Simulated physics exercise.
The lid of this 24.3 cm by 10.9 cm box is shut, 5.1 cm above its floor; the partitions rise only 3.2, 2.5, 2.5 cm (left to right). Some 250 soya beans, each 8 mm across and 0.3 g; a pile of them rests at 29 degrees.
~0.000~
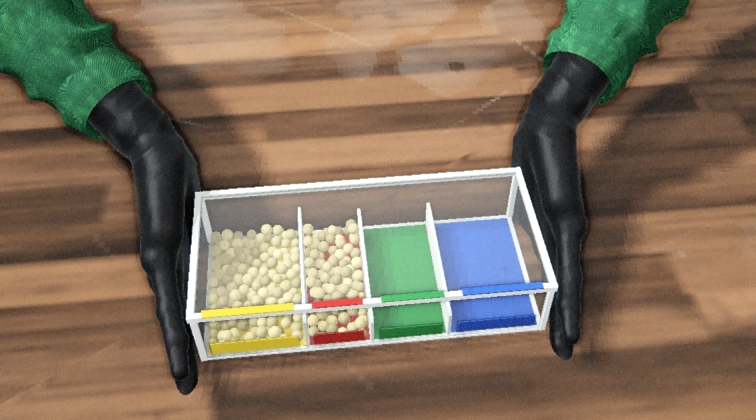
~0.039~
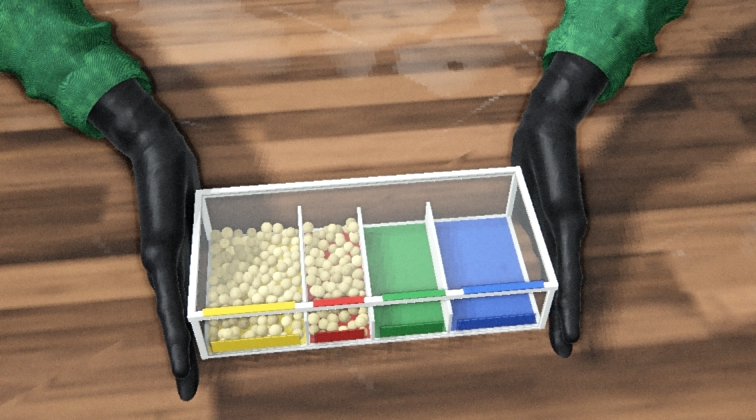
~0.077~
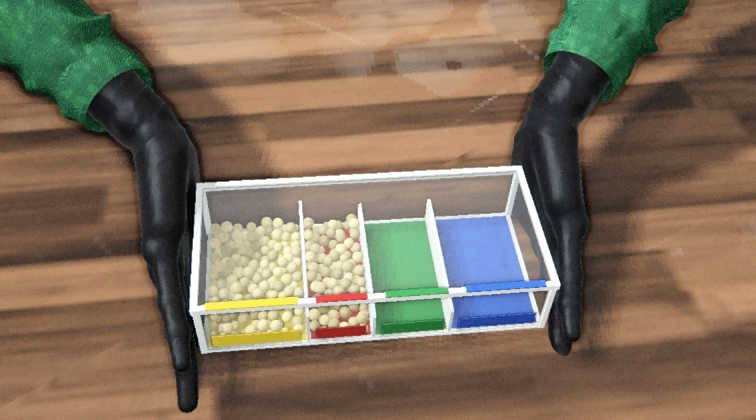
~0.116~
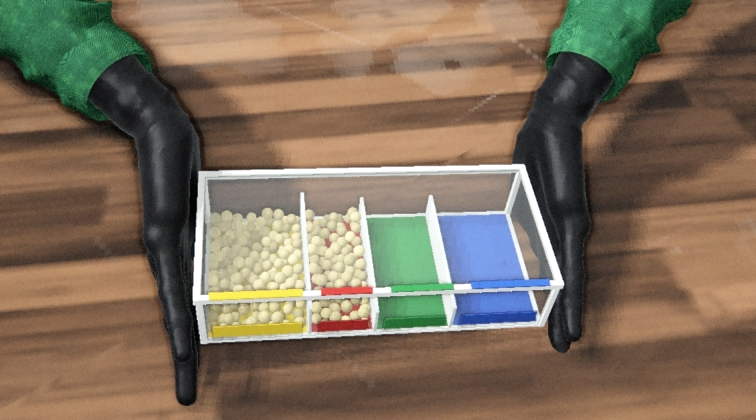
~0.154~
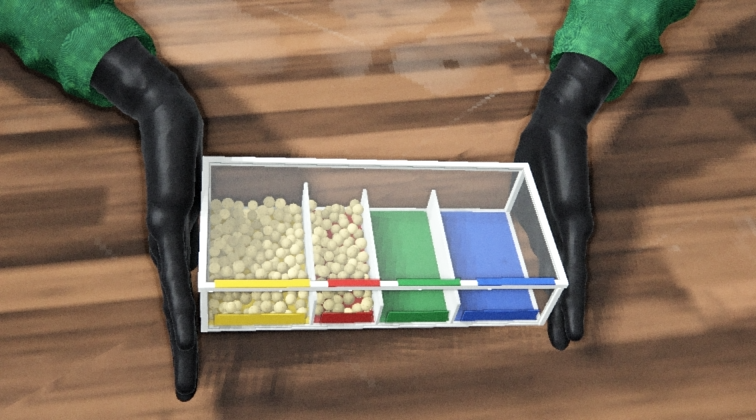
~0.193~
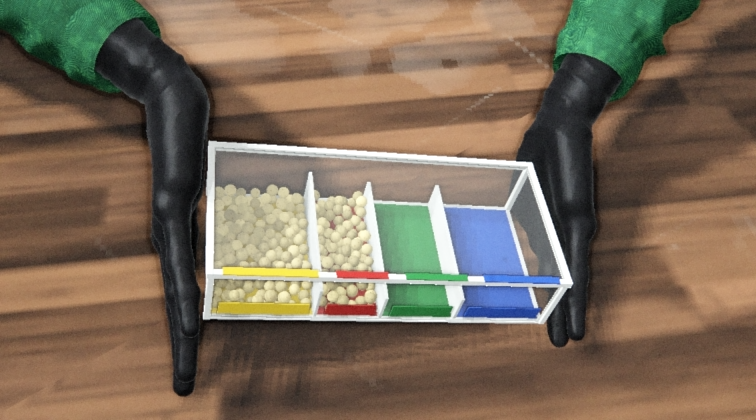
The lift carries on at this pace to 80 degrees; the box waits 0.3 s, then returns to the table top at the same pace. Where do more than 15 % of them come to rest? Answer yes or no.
Red yes, blue yes, green no, yellow yes.
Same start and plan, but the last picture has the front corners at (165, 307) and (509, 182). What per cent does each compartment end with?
Red 30; blue 0; green 0; yellow 70.
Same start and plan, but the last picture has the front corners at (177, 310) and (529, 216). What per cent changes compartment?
In that case some 5 per cent.
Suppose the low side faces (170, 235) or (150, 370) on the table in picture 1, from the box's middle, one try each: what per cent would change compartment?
Some 5 and 5 per cent.
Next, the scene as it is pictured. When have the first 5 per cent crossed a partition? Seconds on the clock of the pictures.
At about 0.95 s.
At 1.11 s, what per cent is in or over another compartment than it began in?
Some 20 per cent.
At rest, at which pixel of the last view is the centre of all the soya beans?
Around (352, 294).
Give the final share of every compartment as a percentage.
Red 30, blue 25, green 5, yellow 35.
After 1.11 s, tilt 80 degrees; red 40 %, blue 10 %, green 5 %, yellow 45 %.
After 1.72 s, tilt 42 degrees; red 30 %, blue 25 %, green 5 %, yellow 35 %.
Then, at 2.38 s, tilt 0 degrees; red 30 %, blue 25 %, green 5 %, yellow 35 %.
By 2.8 s all is still; red 30 %, blue 25 %, green 5 %, yellow 35 %.
